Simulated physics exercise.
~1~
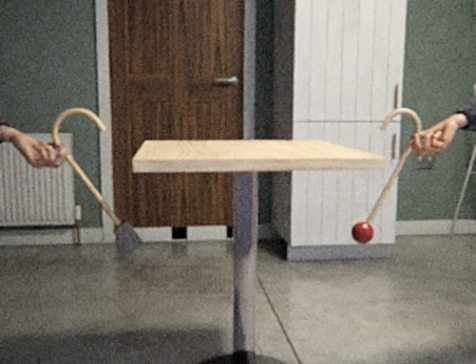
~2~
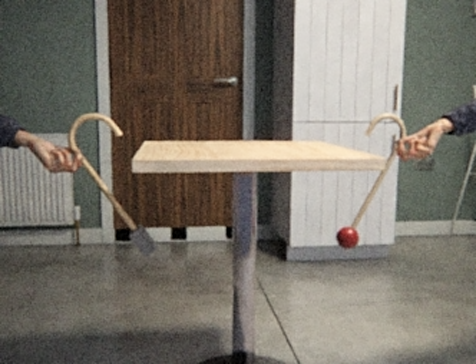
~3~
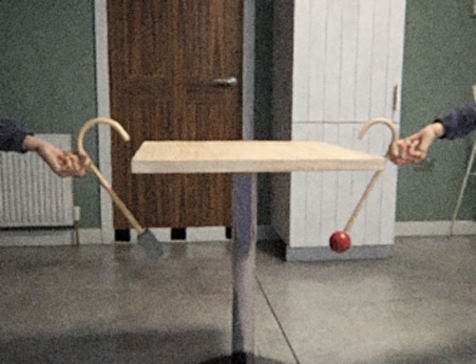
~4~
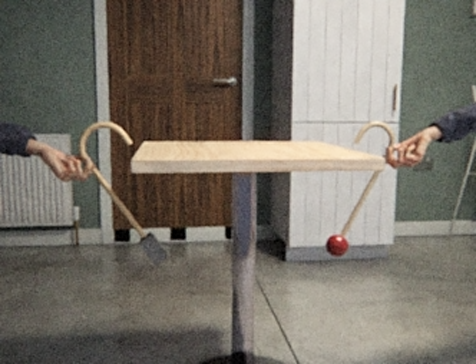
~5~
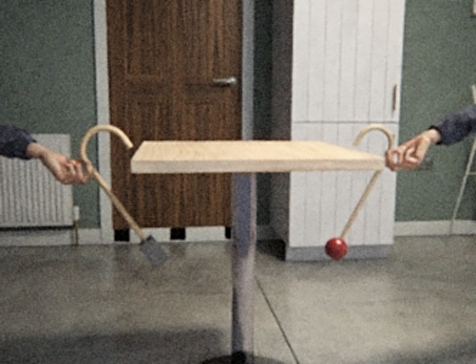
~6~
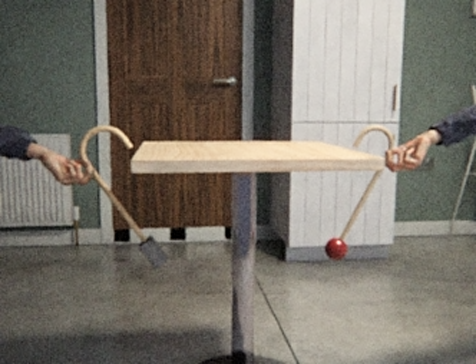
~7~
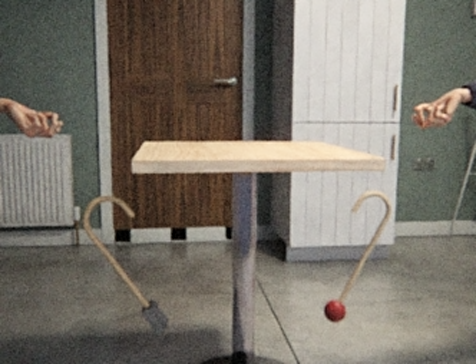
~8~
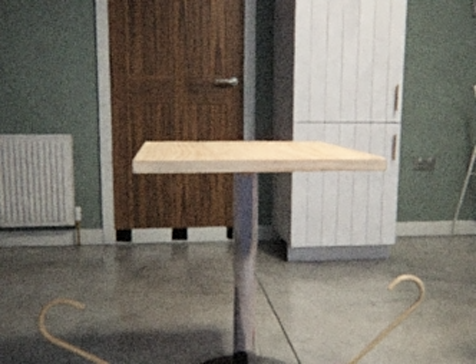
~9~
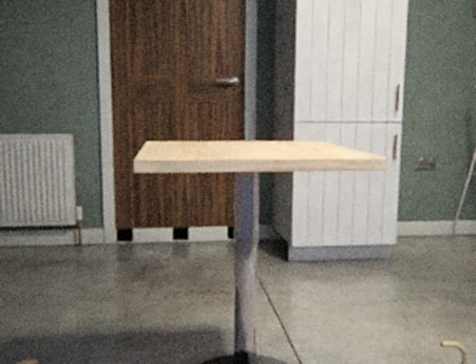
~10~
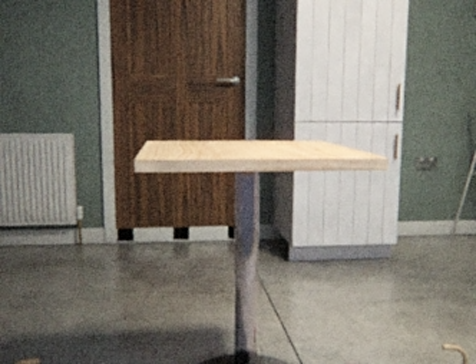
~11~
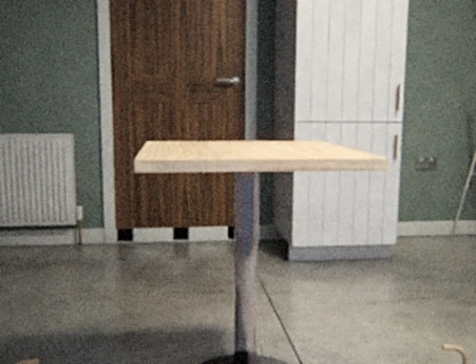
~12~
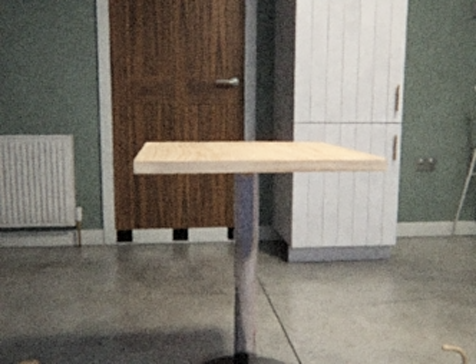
In the video, two hands bring a grey brush and a red ladle with hooked wooden handles toward opposite edges of a pale wooden table, then let go and draw back. Both objects drop to the floor, leaving the table standing with the handles barely visible below.
